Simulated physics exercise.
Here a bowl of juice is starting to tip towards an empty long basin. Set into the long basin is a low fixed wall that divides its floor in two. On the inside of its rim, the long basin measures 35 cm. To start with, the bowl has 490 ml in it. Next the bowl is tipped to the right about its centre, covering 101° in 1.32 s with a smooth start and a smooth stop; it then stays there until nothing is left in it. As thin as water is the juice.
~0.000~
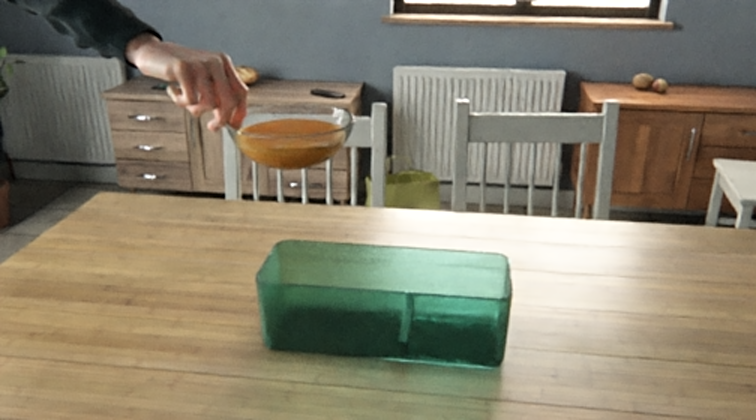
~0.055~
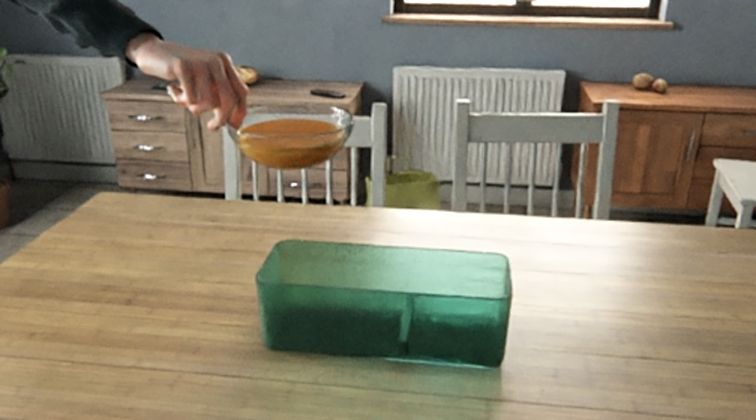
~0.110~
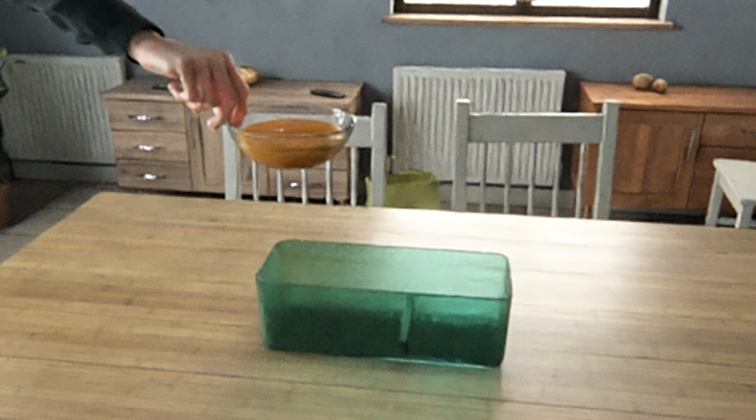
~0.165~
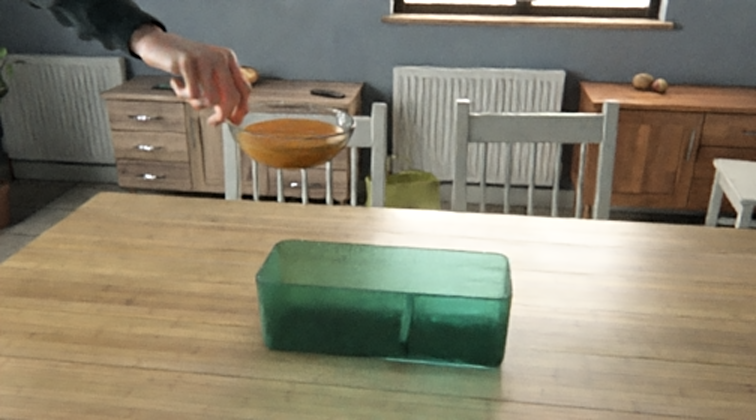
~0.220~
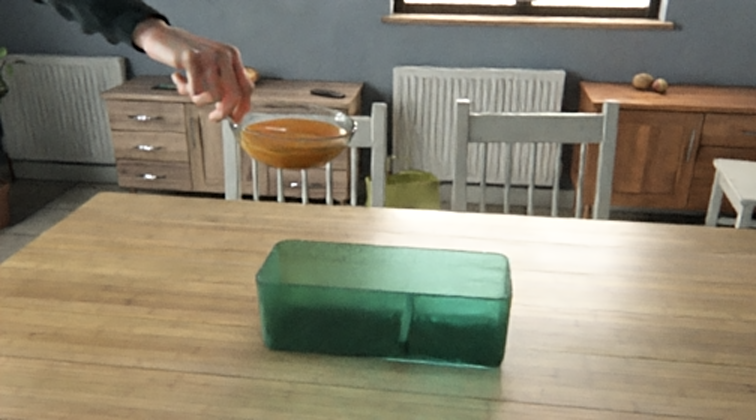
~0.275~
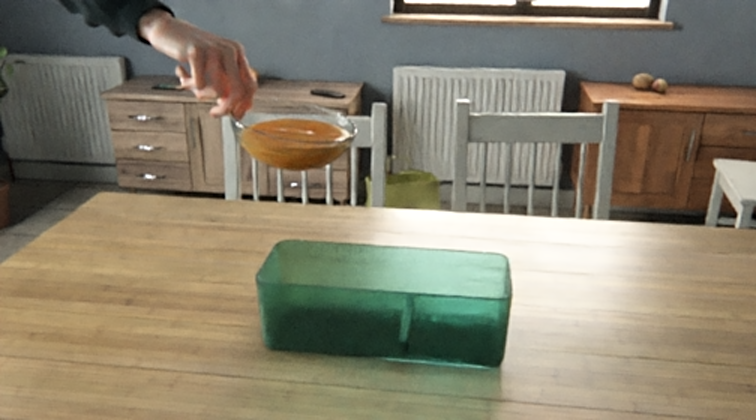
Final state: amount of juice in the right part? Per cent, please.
Approximately 36 %.
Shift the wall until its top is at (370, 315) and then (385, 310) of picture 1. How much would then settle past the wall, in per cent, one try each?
Roughly 80 per cent, then 70 per cent.
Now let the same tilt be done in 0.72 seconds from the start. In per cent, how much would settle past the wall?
25 per cent.
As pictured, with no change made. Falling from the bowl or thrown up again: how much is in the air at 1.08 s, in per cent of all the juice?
I'd say some 6 per cent is in the air.
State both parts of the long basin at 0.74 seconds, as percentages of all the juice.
12 per cent left and 6 right, roughly.
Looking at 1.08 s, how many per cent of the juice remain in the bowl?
About 0 % is still there.
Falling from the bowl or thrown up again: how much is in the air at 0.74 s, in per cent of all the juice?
About 42 per cent.
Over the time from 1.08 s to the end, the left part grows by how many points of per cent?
About 3 percent.
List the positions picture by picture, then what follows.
In the first frame, it leans 0°; its right rim is at (353, 123); the juice meets the walls at (239, 130) and (347, 135); the long basin's rim runs from (267, 260) to (510, 277); the wall's top is at (407, 319).
In the second frame, it leans 0°; its right rim is at (353, 123); the juice meets the walls at (239, 130) and (347, 135).
In the third frame, it leans 2°; its right rim is at (353, 125); the juice meets the walls at (239, 129) and (347, 136).
In the fourth frame, it leans 4°; its right rim is at (354, 127); the juice meets the walls at (241, 128) and (348, 136).
In the fifth frame, it leans 7°; its right rim is at (355, 130); the juice meets the walls at (242, 128) and (349, 137).
In the sixth frame, it leans 10°; its right rim is at (355, 134); the juice meets the walls at (244, 129) and (352, 137).
By 0.74 s the tilt is 60° and 39 per cent is still to pour, 13 is left of the wall and 6 right of it.
By 1.08 s the tilt is 93° and 0 per cent is still to pour, 60 is left of the wall and 34 right of it.
By 1.43 s the tilt is 101° and 0 per cent is still to pour, 63 is left of the wall and 36 right of it.
By 1.82 s the tilt is 101° and 0 per cent is still to pour, 63 is left of the wall and 36 right of it.
At rest 63 per cent lies left of the wall, 36 right of it and 2 outside.
